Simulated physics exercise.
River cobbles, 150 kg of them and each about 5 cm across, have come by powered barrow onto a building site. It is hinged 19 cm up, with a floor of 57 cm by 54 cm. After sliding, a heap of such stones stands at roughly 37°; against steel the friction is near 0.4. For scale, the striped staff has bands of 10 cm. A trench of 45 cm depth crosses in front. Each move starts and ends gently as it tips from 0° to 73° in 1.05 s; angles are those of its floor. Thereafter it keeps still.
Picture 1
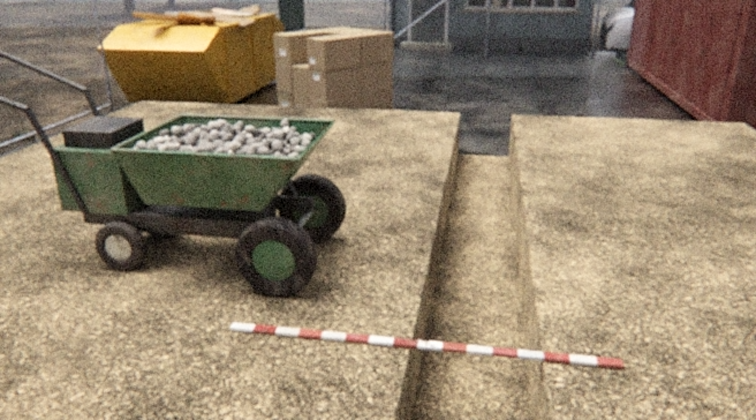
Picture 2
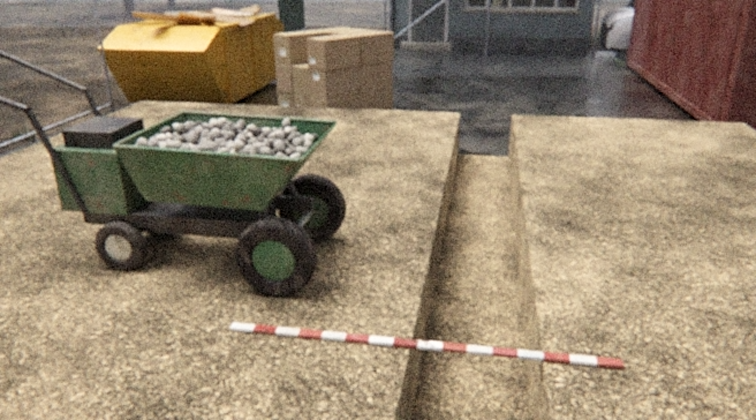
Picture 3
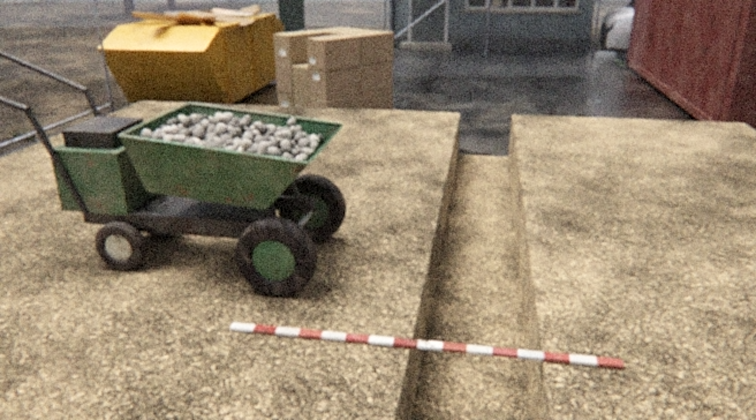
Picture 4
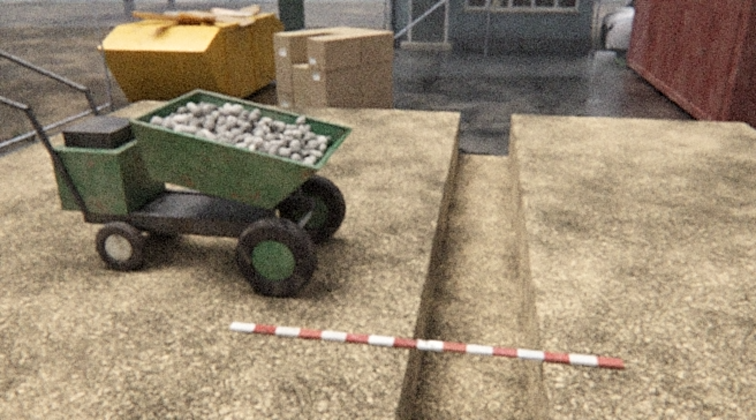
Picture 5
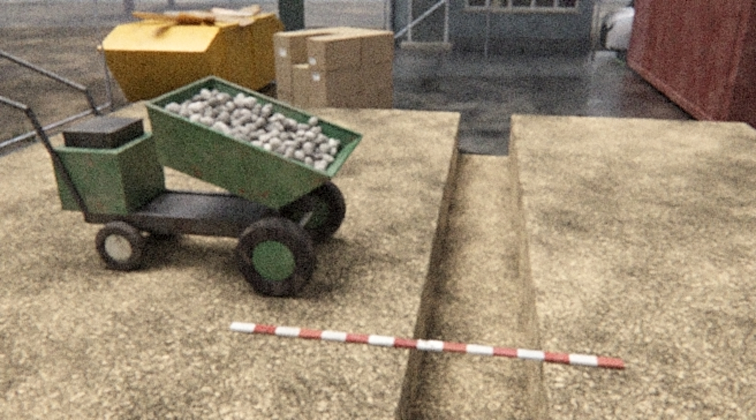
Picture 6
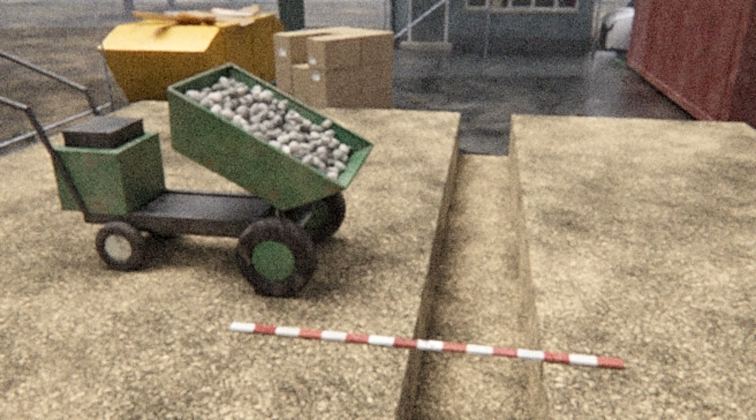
The video shows a green powered barrow loaded with grey cobbles standing left of a narrow trench, behind a red and white striped staff, as its tray tilts steadily, the left end rising and the right end lowering.
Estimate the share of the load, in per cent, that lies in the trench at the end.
I would say 93 per cent of the load lies in the trench at the end.
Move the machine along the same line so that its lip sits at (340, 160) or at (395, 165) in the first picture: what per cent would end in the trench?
Close to 100 percent in the first case, 70 percent in the second.
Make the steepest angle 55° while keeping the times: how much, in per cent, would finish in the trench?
Trench share: Approx. 45%.
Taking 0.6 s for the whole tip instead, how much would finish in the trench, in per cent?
Expected share: Around 95%.
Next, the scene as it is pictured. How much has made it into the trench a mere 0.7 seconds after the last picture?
Some 40 per cent.
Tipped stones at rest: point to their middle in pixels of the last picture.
Their middle is at about (476, 342).
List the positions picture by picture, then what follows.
In the first picture, lip at (297, 160), floor tilted 0°, highest stones at (232, 131).
In the second picture, lip at (300, 161), floor tilted 1°, highest stones at (222, 130).
In the third picture, the tray is at 5°, its lip at (307, 164); the top of the load is at (208, 121).
In the fourth picture, the tray is at 12°, its lip at (319, 169); the top of the load is at (212, 112).
In the fifth picture, lip at (332, 177), floor tilted 19°, highest stones at (217, 99).
In the sixth picture, lip at (346, 189), floor tilted 28°, highest stones at (228, 88).
Then, 0.4 s after the last picture the floor is at 62°, 100 % in the tray; the foremost stones are at (392, 225).
Then, 0.7 s after the last picture the floor is at 73°, 53 % in the tray, 10 % short of the trench, 38 % in the trench; the foremost stones are at (498, 321).
Then, 1.1 s after the last picture the floor is at 73°, 15 % in the tray, 11 % short of the trench, 74 % in the trench; the foremost stones are at (525, 365).
Then, 3.0 s after the last picture the floor is at 73°, 0 % in the tray, 7 % short of the trench, 93 % in the trench; the foremost stones are at (523, 360).
